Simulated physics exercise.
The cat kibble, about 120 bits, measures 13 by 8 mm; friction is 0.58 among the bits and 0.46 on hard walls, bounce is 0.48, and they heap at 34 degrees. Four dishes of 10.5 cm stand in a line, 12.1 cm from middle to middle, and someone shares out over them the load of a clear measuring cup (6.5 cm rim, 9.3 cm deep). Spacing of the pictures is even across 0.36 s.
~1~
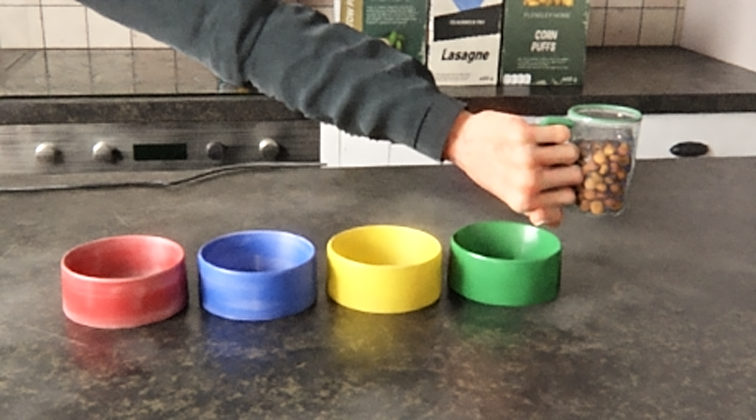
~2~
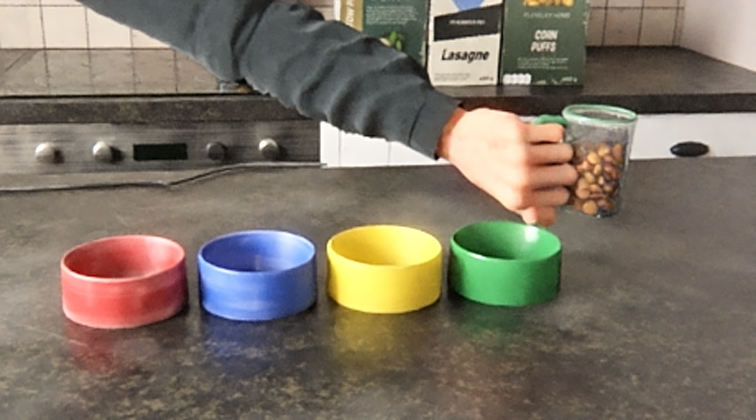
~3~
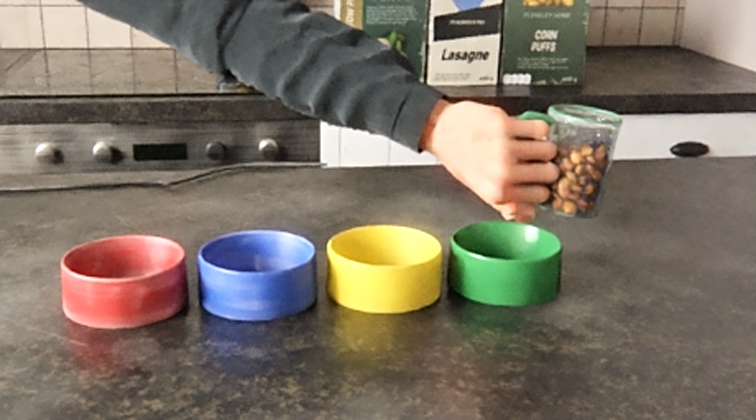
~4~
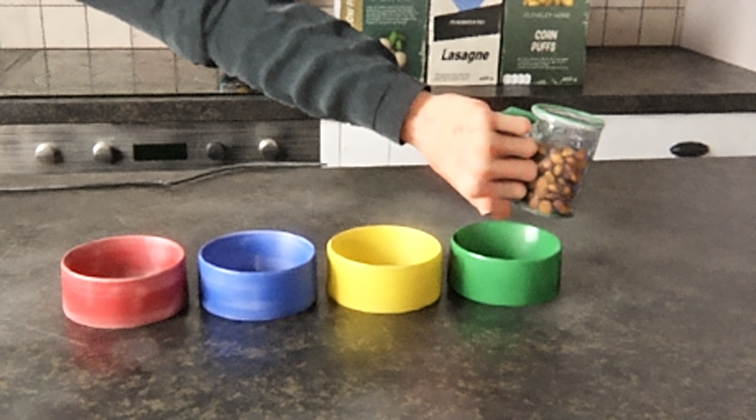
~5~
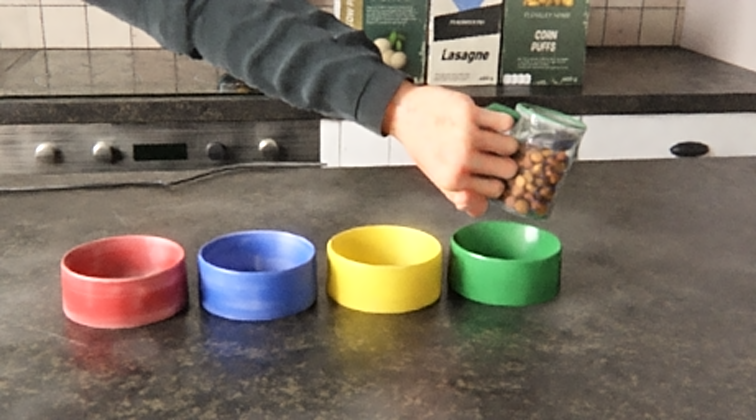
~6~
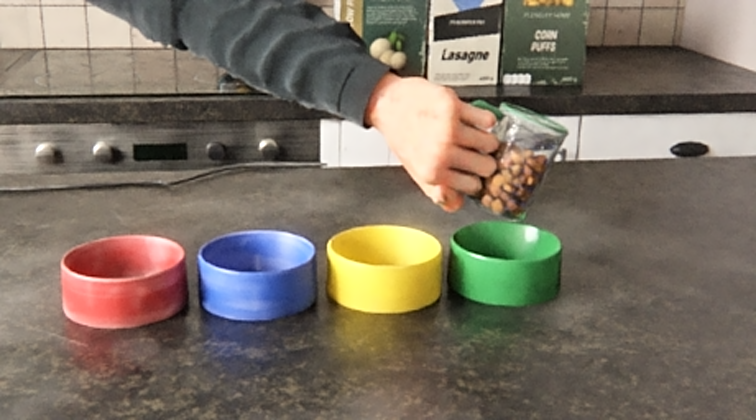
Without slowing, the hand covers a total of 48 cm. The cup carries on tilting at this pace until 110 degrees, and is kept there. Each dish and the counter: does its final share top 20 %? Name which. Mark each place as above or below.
Marks: Red above, blue below, green below, yellow below, counter below.
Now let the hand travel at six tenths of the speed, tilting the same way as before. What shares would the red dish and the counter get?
Red: 20; counter: 20.
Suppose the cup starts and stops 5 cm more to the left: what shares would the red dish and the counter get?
Then I'd expect red at 90 and the counter at 0.
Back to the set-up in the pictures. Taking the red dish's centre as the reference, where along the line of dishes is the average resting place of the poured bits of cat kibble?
Mean position: Around 1 cm toward bigger x from the centre.
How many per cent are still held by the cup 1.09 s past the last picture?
Roughly 100 per cent, give or take.
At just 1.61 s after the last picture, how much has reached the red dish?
So far, roughly 10 per cent.
Then, 0.65 s after the last picture, tilt 63 degrees; cup holds 100 %.
Then, 1.09 s after the last picture, tilt 91 degrees; cup holds 100 %.
Then, 1.61 s after the last picture, tilt 110 degrees; cup holds 85 %, red 10 %.
In the end, red 90 %, blue 0 %, green 0 %, yellow 0 %, counter 0 %, cup 5 %.
